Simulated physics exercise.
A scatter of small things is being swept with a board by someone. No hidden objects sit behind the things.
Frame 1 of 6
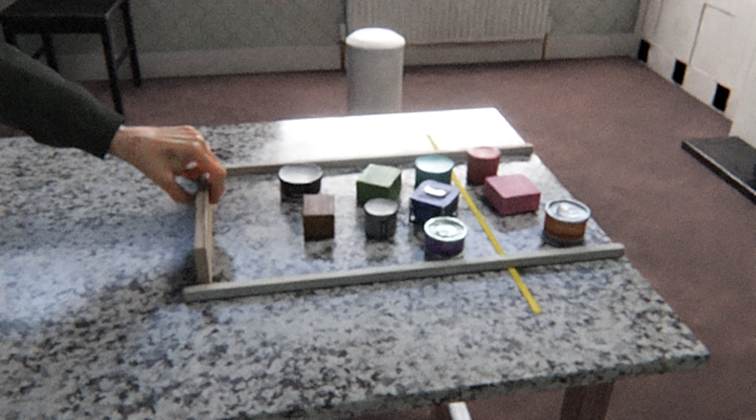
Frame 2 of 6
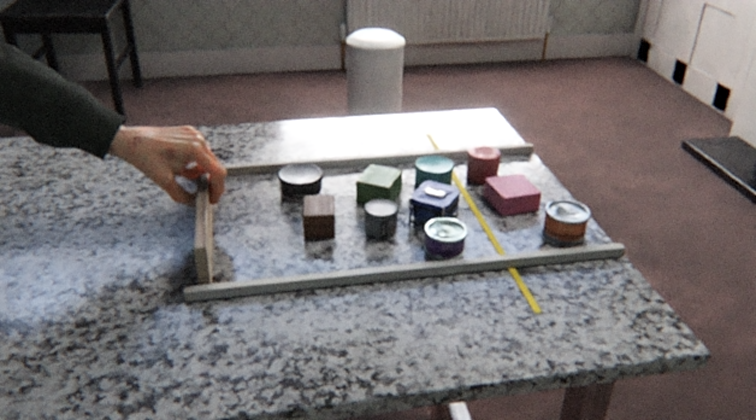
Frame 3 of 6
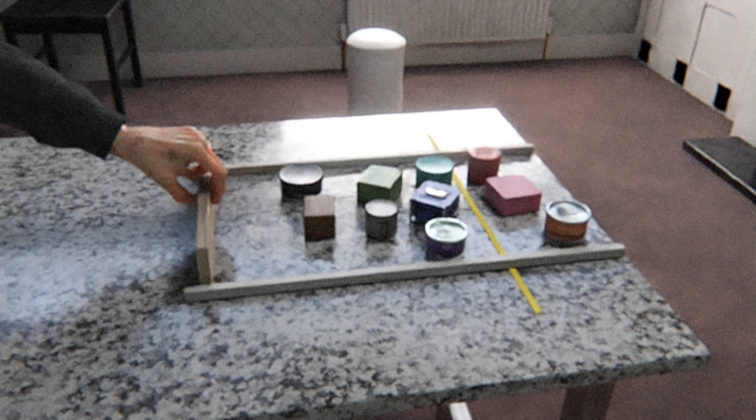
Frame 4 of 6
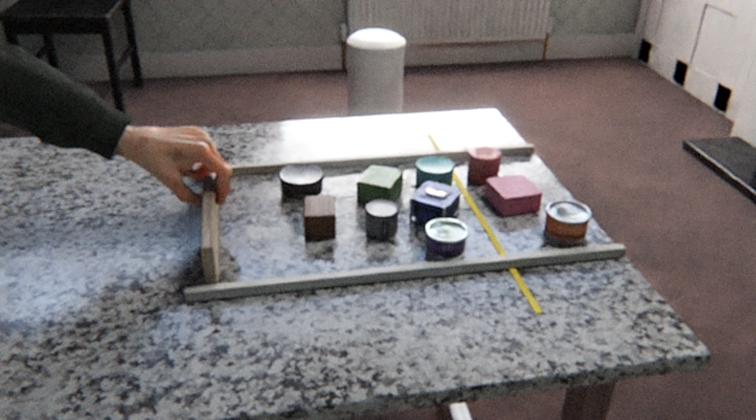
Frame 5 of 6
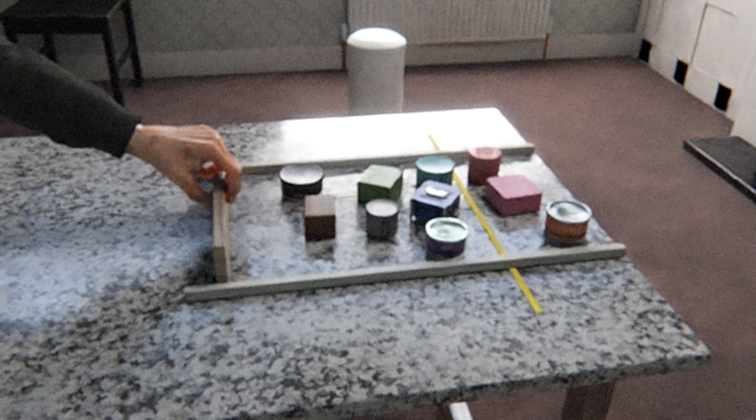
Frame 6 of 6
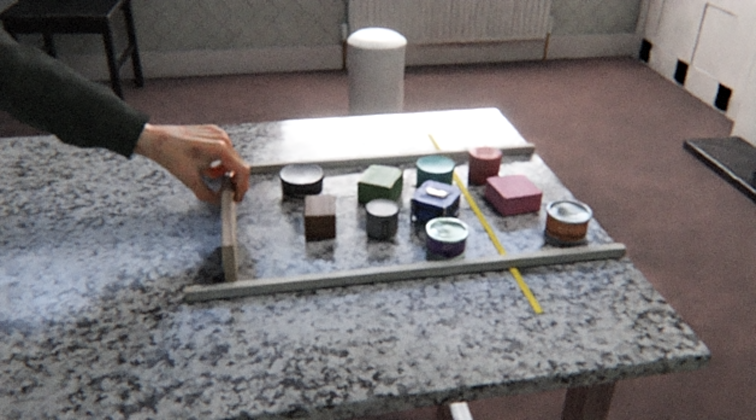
The footage shows a hand holding a board upright between two rails on a speckled tabletop, at first nearly still, then sliding it slightly right toward scattered tins and blocks, which stay in place around a yellow tape line.
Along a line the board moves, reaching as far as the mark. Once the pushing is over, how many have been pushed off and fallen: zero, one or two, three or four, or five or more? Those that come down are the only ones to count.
Zero have.
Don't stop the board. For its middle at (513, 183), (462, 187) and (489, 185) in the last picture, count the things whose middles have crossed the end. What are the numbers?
2, 0 and 2.
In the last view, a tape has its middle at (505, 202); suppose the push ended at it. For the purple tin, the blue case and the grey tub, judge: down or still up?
In order, the purple tin keeps its spot, then the blue case keeps its spot, then the grey tub keeps its spot.
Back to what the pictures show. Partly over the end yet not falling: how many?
The total comes out at 2.
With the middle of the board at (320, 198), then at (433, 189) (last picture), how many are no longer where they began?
Respectively 2 and 9.
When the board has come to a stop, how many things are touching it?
It touches 3.
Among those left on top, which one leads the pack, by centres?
It's the pink block.
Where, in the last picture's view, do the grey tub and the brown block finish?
I'd put one at around (531, 213) and the other at around (494, 203).
Early on, none off yet; orange tin at rest near (567, 222); pink block at rest near (513, 194); red lid at rest near (485, 165).
A while later, none off yet; orange tin at rest near (567, 222); pink block travelled about its own width near (543, 191); red lid travelled about its own width near (512, 162).
Finally, the number that fall off is zero.
